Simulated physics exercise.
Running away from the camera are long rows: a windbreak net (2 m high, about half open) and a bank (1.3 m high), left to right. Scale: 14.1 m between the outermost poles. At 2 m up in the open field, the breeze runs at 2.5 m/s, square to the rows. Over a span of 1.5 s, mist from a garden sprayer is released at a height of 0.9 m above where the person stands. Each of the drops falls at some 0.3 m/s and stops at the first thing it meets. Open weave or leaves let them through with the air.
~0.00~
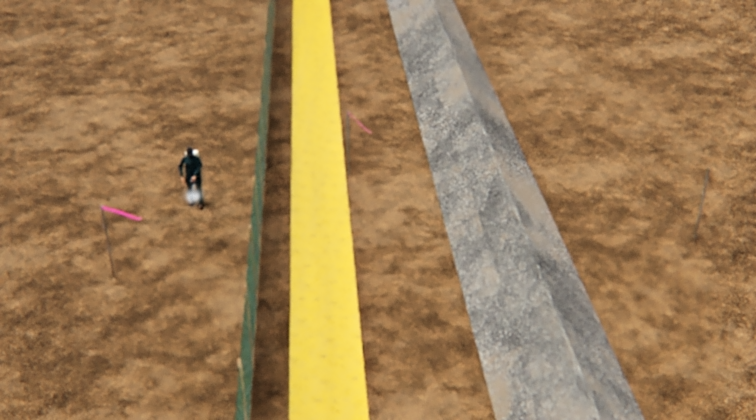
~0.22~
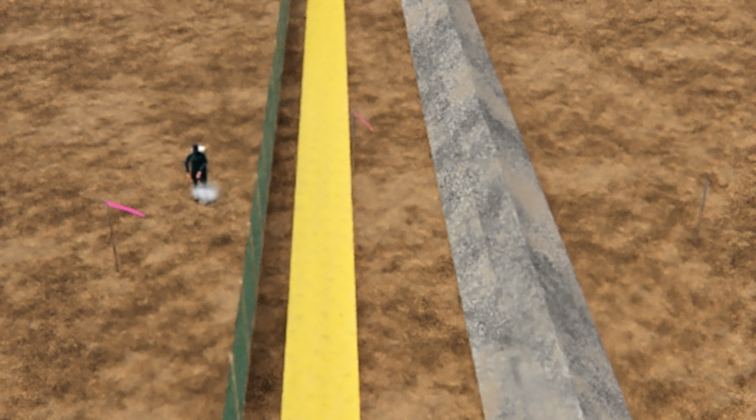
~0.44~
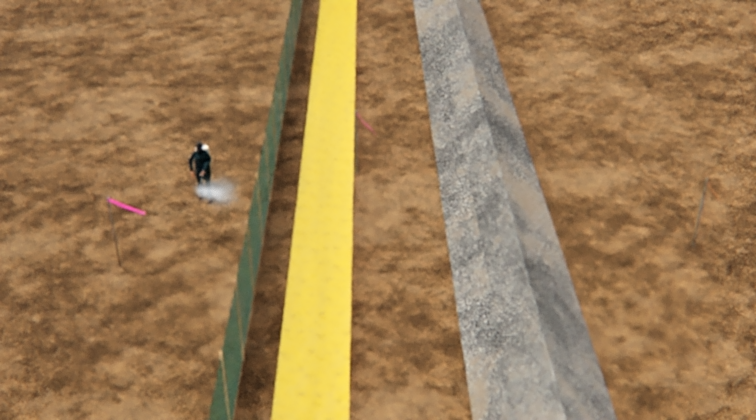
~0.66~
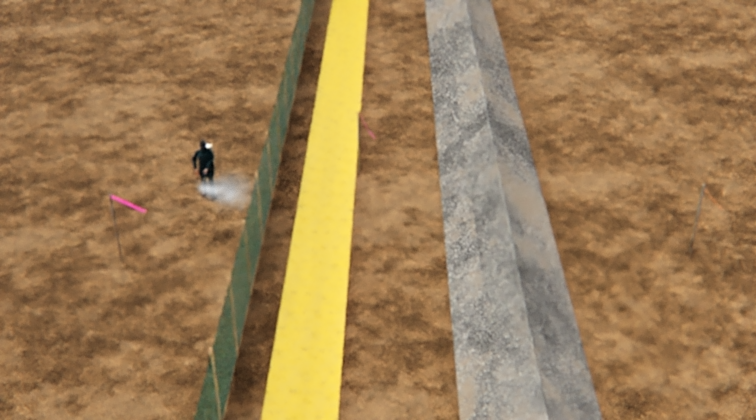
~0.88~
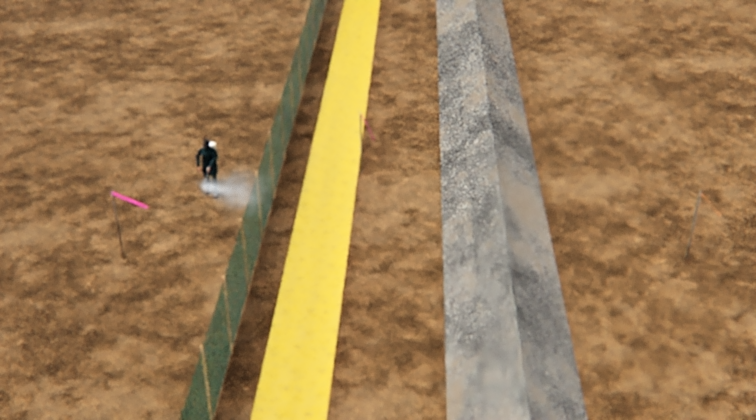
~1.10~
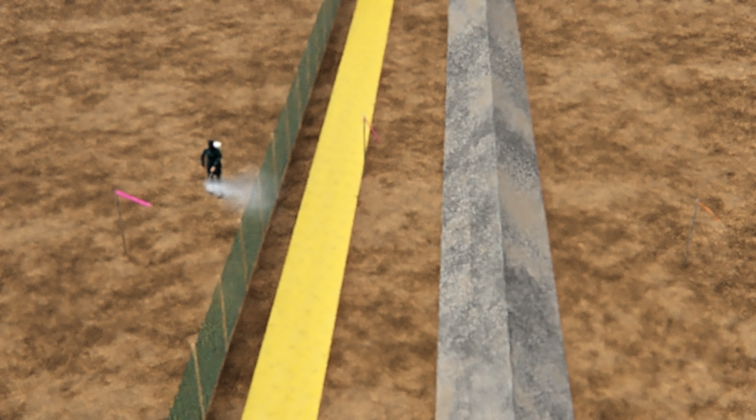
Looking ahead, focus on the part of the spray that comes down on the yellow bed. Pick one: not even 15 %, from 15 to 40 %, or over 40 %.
Between 15 and 40 %.
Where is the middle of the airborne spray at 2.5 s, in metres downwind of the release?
Roughly 2.0 m.
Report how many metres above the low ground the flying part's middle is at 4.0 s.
Middle height: Approx. 0.8 m.
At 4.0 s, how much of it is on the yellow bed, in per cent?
15 %.
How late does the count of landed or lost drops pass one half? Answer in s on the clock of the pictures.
3.6 s.
After 2.5 s, 2 % lies on the yellow bed; 22 % has touched down or left; the middle of what still flies is 0.5 m above the low ground, near (283, 198).
After 4.0 s, 15 % lies on the yellow bed; 53 % has touched down or left; the middle of what still flies is 0.8 m above the low ground, near (343, 193).
After 8.0 s, 22 % lies on the yellow bed; 74 % has touched down or left; the middle of what still flies is 1.5 m above the low ground, near (511, 172).
After 20.0 s, 22 % lies on the yellow bed; 95 % has touched down or left.
After 45.0 s, 22 % lies on the yellow bed; 100 % has touched down or left.
